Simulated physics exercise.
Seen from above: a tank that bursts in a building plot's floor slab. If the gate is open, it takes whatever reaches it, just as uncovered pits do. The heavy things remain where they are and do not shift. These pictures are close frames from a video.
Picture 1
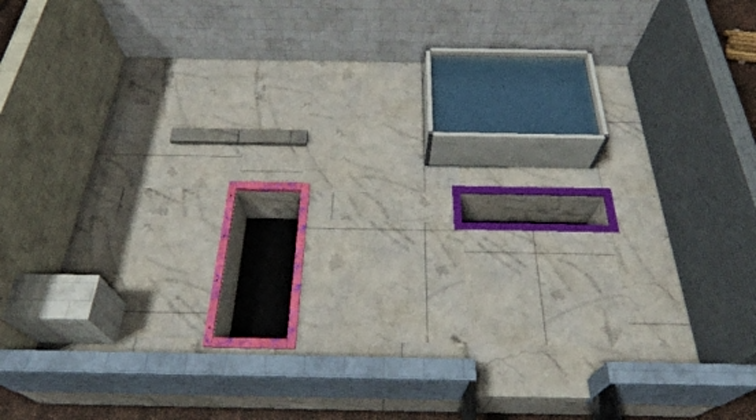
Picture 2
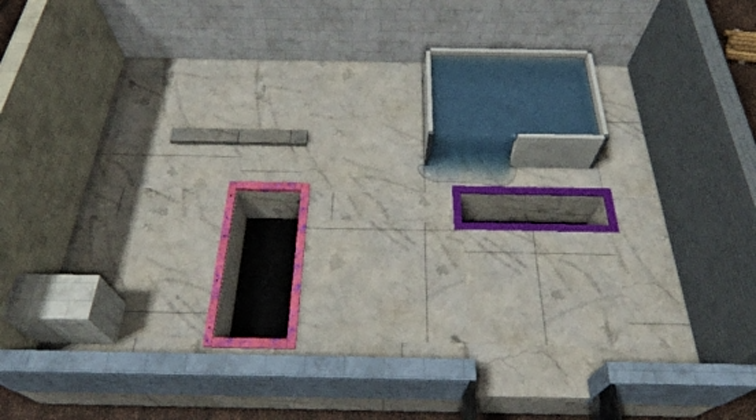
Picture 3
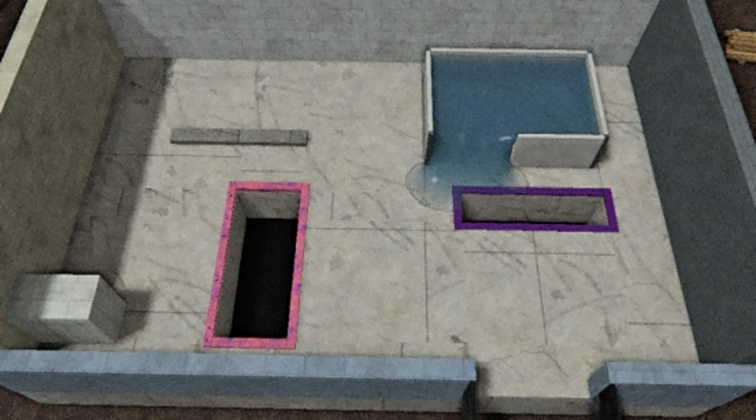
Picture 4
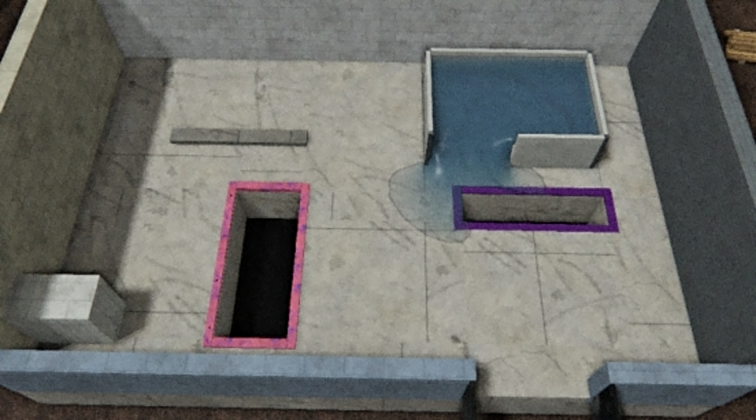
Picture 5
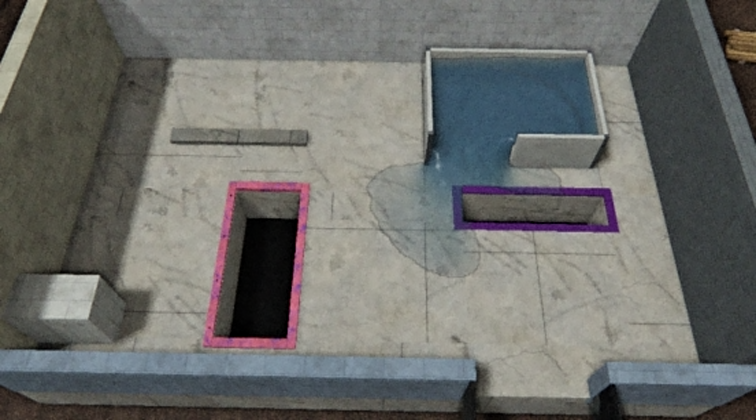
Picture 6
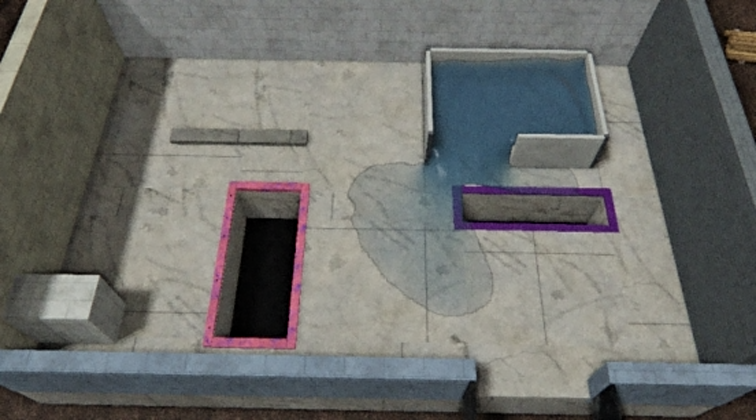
At first, blue water sits still in a white-walled tank at the upper right of a walled floor slab with two open pits. Then a gap appears in the tank's front wall and water pours out, spreading left past the purple-edged pit and down across the pale floor between the pits.
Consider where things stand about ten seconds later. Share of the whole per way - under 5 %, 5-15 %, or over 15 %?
The gate is moderately busy - draining five to fifteen per cent, the pink pit is moderately busy - draining five to fifteen per cent, the purple pit is busy - draining past fifteen per cent.
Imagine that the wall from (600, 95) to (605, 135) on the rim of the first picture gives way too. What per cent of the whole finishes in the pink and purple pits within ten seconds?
In percent: Pink 4, purple 6.
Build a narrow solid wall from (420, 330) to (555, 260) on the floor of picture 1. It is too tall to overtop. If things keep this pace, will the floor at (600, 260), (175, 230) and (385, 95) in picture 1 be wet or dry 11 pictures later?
Untouched, untouched, untouched.
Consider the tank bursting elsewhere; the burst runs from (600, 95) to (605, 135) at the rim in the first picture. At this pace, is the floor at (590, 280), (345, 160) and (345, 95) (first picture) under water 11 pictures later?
Listed in order, they come out sitting in a pool, without a puddle and without a puddle.
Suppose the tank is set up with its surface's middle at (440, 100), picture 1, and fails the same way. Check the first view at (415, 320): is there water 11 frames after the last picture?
At that place it stays submerged.
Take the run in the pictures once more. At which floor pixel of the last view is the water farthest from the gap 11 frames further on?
I'd say at around (190, 370).
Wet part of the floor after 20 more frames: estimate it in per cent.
That works out to some 25 in a hundred.
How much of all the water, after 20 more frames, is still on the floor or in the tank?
About 58 %.
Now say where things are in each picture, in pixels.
Still water in the tank at (512, 95), in the first picture.
The front is at (425, 171), out from the gap at (470, 155), in the second picture.
Water pours out at (470, 156) and has run to (418, 191), in the third picture.
The front is at (440, 235), out from the gap at (470, 156), in the fourth picture.
Water pours out at (470, 156) and has run to (445, 270), in the fifth picture.
The front is at (438, 307), out from the gap at (470, 156), in the sixth picture.
A moment on, water covers 20 % of the floor; the gate 0 %, the pink pit 0 %, the purple pit 17 %.
Next, water covers 25 % of the floor; the gate 1 %, the pink pit 2 %, the purple pit 25 %.
Then, water covers 25 % of the floor; the gate 3 %, the pink pit 6 %, the purple pit 34 %.
Later, water covers 30 % of the floor; the gate 5 %, the pink pit 8 %, the purple pit 42 %.
In the end, water covers 55 % of the floor; the gate 7 %, the pink pit 9 %, the purple pit 48 %.
